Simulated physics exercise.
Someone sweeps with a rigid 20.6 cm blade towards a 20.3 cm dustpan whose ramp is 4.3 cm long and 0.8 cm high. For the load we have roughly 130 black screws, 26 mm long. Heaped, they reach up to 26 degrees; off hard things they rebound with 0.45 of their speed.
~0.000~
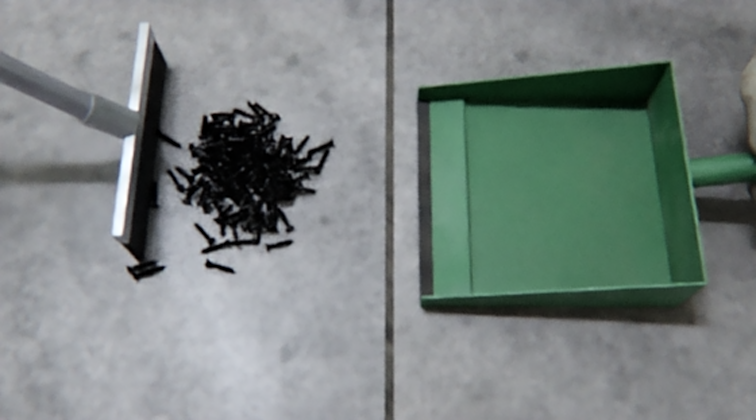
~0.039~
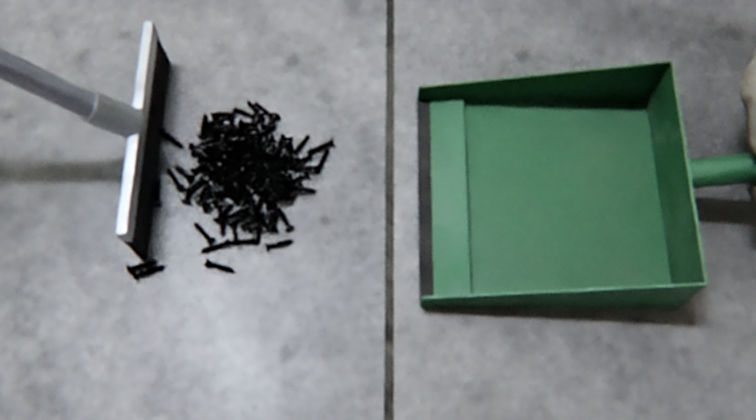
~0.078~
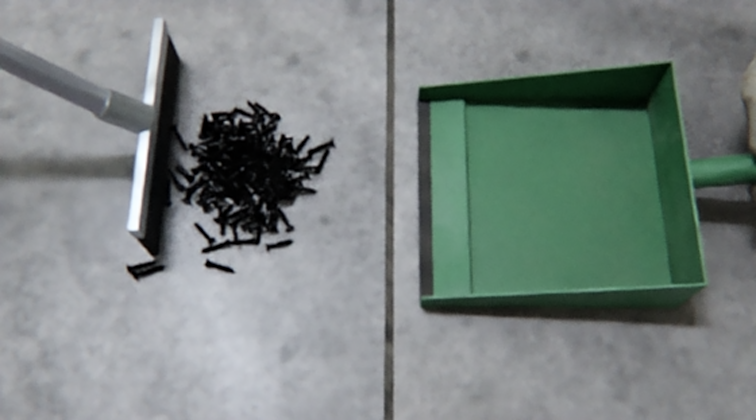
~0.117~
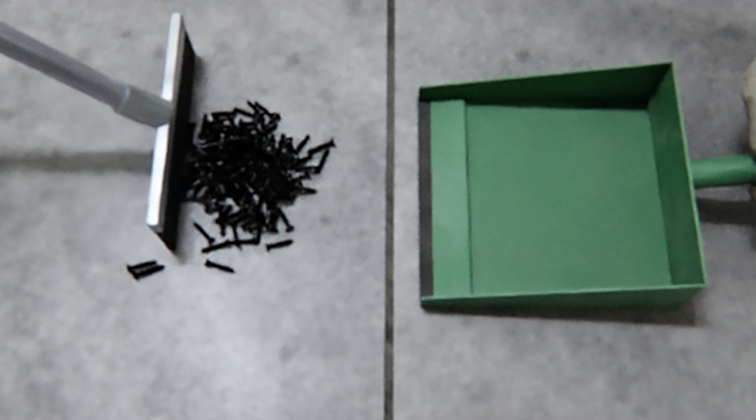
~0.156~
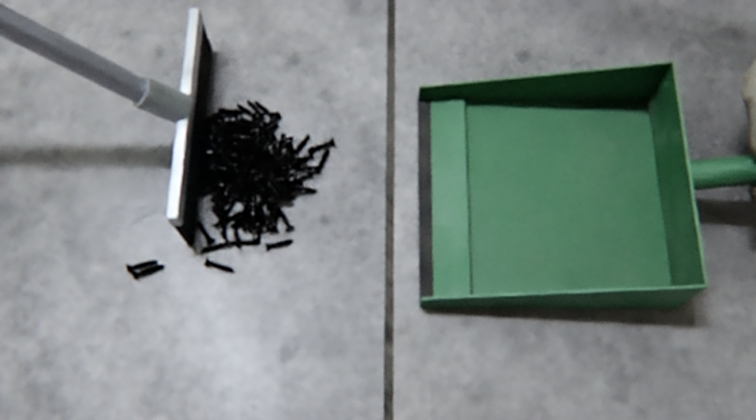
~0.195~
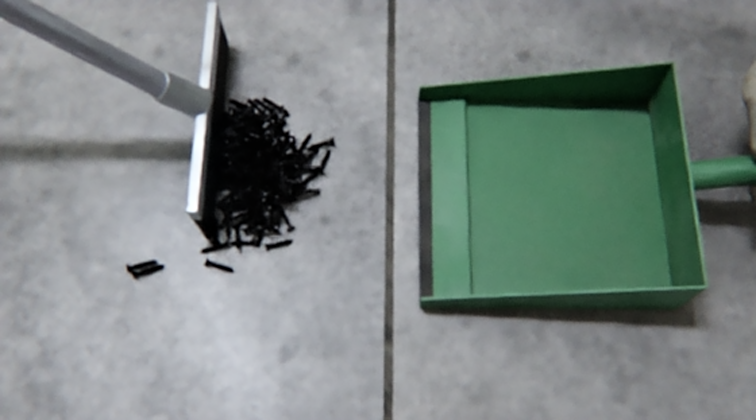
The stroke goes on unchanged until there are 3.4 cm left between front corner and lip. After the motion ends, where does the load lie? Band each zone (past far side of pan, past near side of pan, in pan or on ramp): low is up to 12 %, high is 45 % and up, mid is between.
Far side mid, near side low, pan mid.
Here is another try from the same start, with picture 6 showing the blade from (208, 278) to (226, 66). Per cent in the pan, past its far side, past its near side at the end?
Pan 30 % / far 0 % / near 5 %.
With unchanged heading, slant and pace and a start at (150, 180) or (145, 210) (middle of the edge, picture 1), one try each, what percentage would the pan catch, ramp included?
The two tries give about 30 % and about 25 %.
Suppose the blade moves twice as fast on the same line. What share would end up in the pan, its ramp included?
Then about 30 per cent.
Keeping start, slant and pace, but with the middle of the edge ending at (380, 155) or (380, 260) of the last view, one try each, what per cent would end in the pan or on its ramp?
First try around 35 %, second try around 25 %.
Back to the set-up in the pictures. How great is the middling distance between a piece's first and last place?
Near 16 cm.
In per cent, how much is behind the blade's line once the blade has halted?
Estimate: Around 20 %.
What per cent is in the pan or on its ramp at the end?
About 15 %.
After 0.39 s, middle of the blade 11 cm from the lip; 0 % over the lip, far side 5 %, near side 0 %.
After 0.52 s, middle of the blade 6 cm from the lip; 0 % over the lip, far side 15 %, near side 0 %.
After 0.77 s, middle of the blade 4 cm from the lip; 15 % over the lip, far side 20 %, near side 0 %.
By 1.5 s all is still; far side 20 %, near side 0 %, pan 15 %, in front of the lip or behind the blade 65 %.
